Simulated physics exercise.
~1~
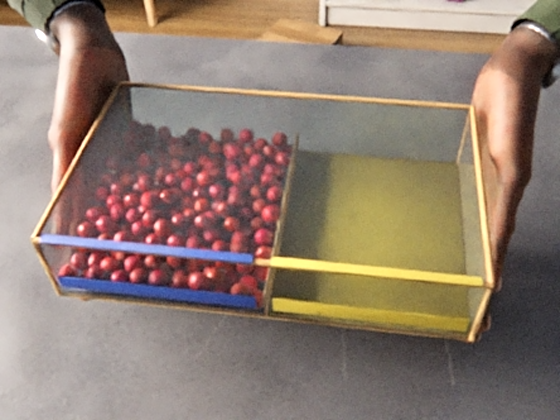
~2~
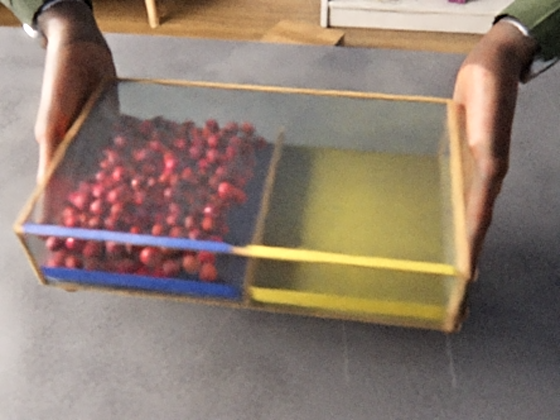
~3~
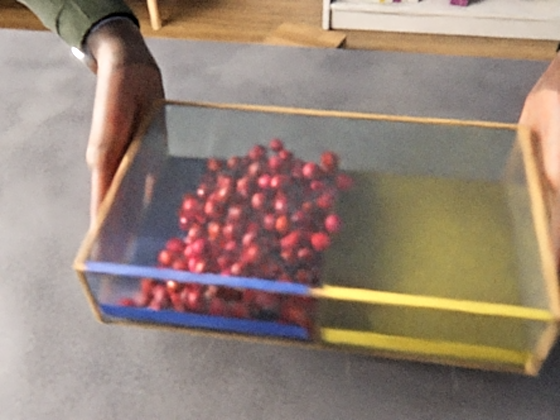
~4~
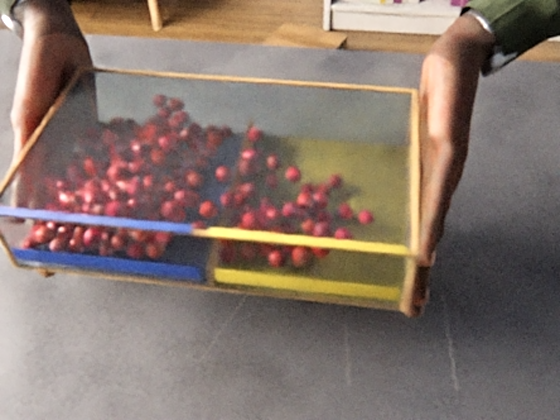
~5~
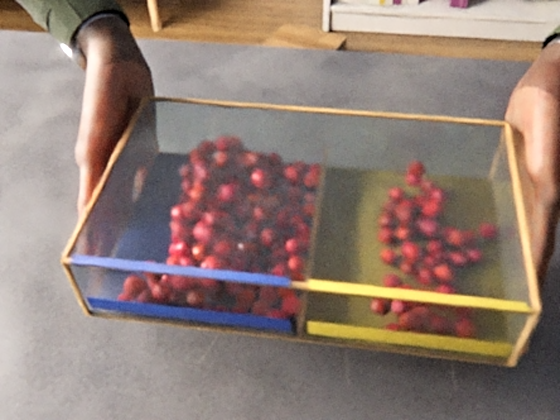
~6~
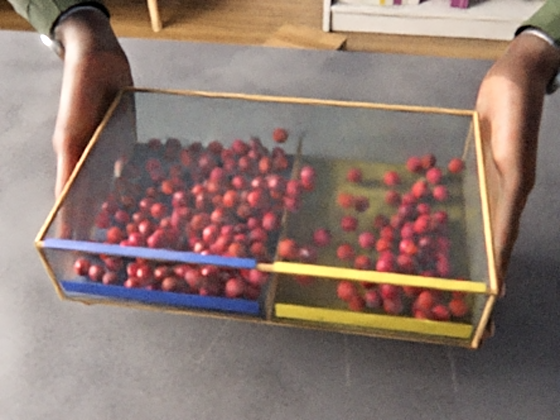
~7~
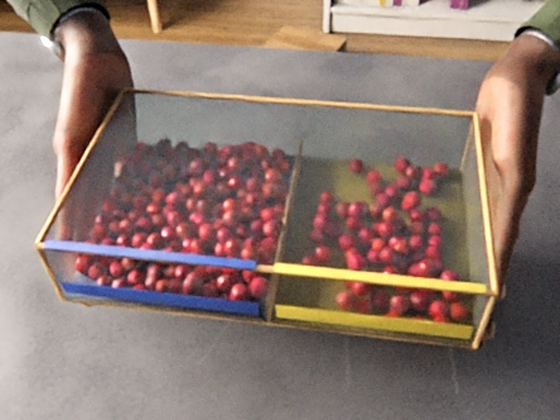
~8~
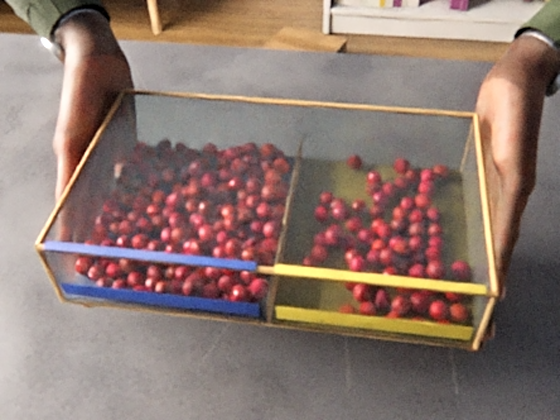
Small red cranberries fill the blue-marked left side of a clear, lidded box, while the yellow-marked right side sits empty. Two hands grip the box by its ends above a gray surface and begin to shake it from side to side. As it swings right, then left, some berries spill past the divider into the yellow side. Another swing to the right leaves a loose cluster there, and the box comes back toward the middle as berries scatter on both sides. The hands then hold it still, with most berries on the blue side and a smaller share on the yellow.
